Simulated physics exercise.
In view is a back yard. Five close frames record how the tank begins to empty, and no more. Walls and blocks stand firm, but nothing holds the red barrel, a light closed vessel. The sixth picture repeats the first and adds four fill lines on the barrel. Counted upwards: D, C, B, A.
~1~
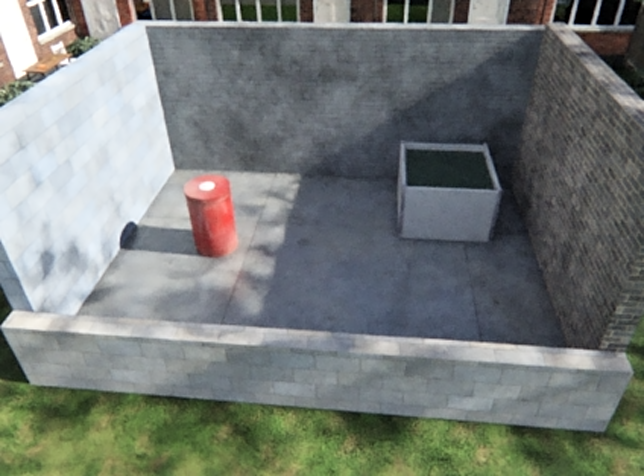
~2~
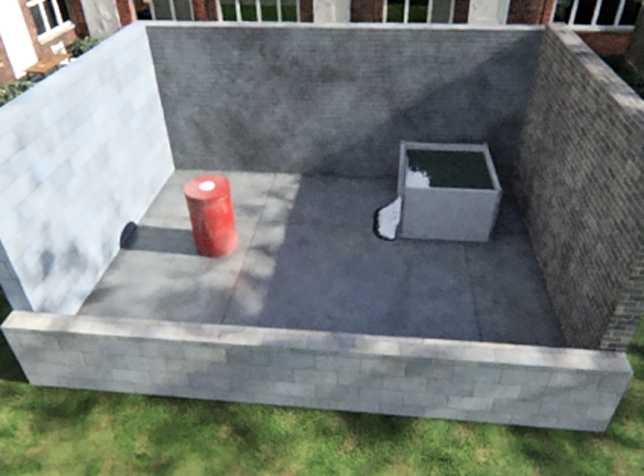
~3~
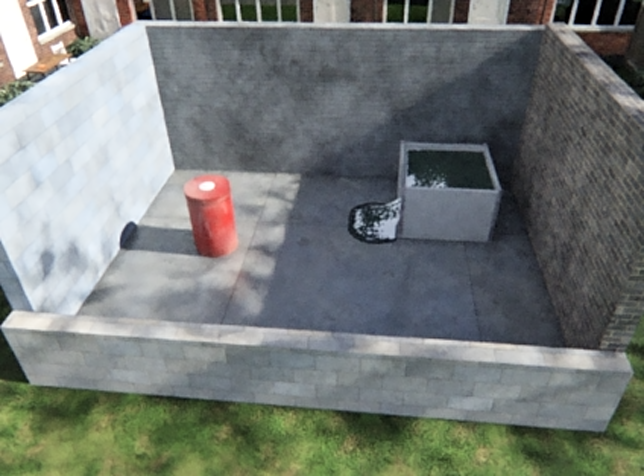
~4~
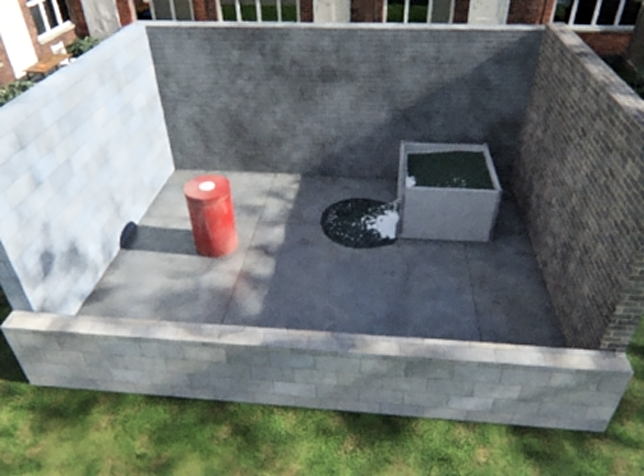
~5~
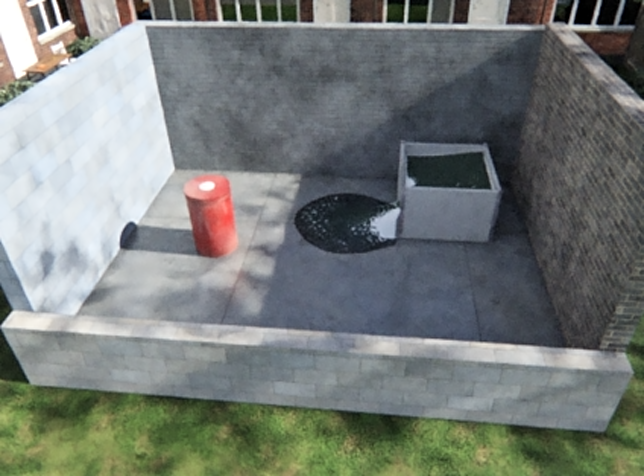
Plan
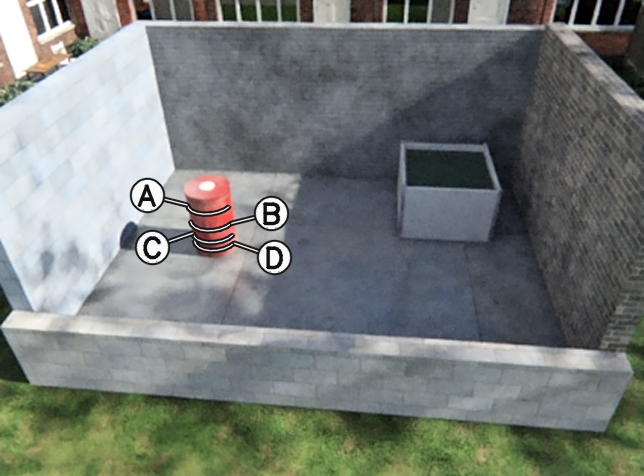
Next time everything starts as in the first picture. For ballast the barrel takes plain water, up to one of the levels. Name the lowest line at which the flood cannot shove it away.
C will do.
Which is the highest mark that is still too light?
D it is.
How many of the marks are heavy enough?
Three.
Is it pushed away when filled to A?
No, not at all.
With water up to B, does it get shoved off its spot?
No, not at all.
In white, A at (203, 214); B at (206, 230); C at (208, 242); D at (210, 250); from the bottom up D, C, B, A.
With A, it does not move.
With B, it does not move.
With C, it does not move.
With D, it is pushed about its own width away.
